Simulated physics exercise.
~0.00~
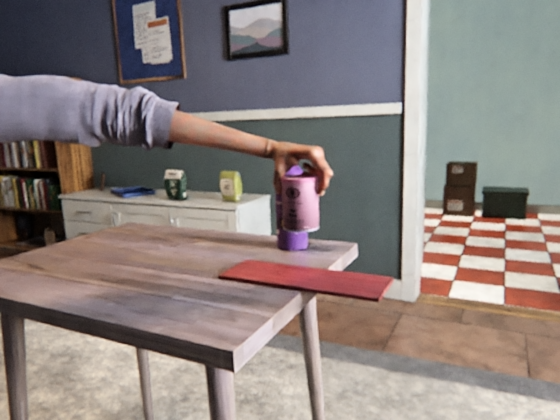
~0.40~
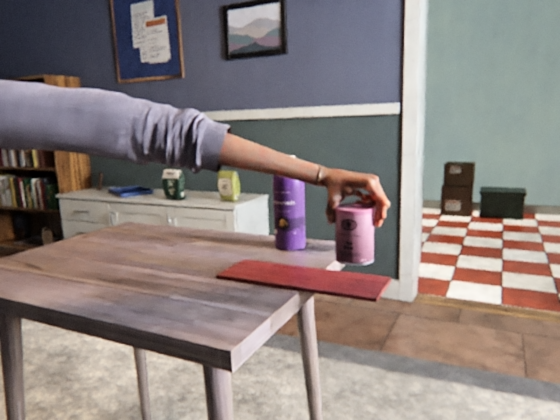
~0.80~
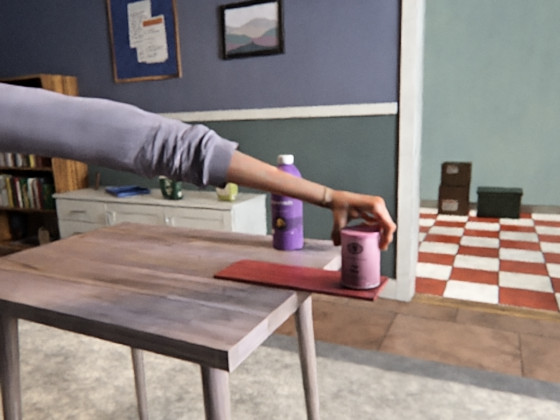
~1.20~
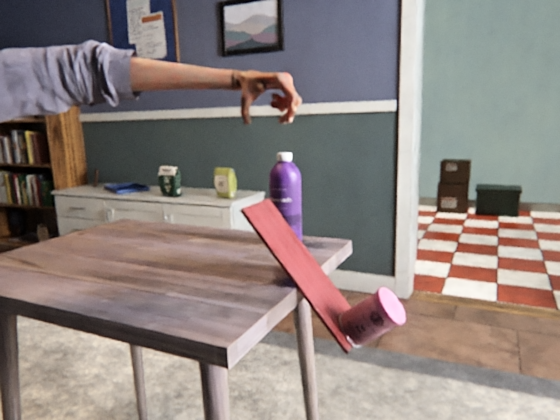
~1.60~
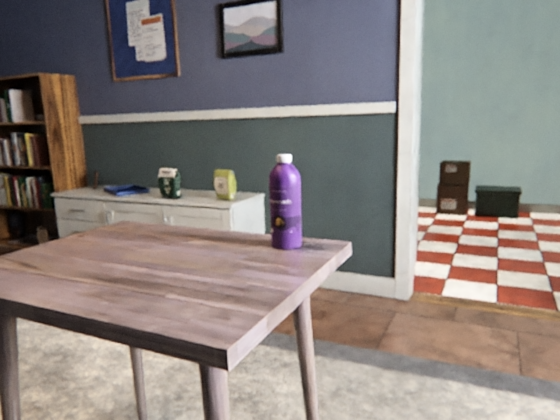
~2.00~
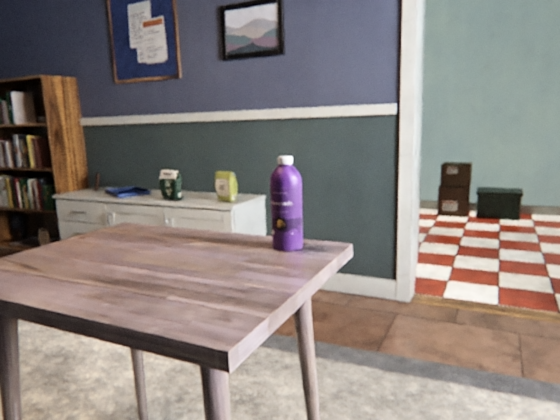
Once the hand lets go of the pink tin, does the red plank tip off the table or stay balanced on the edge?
The red plank tips off the edge of the table and comes down, along with the pink tin.
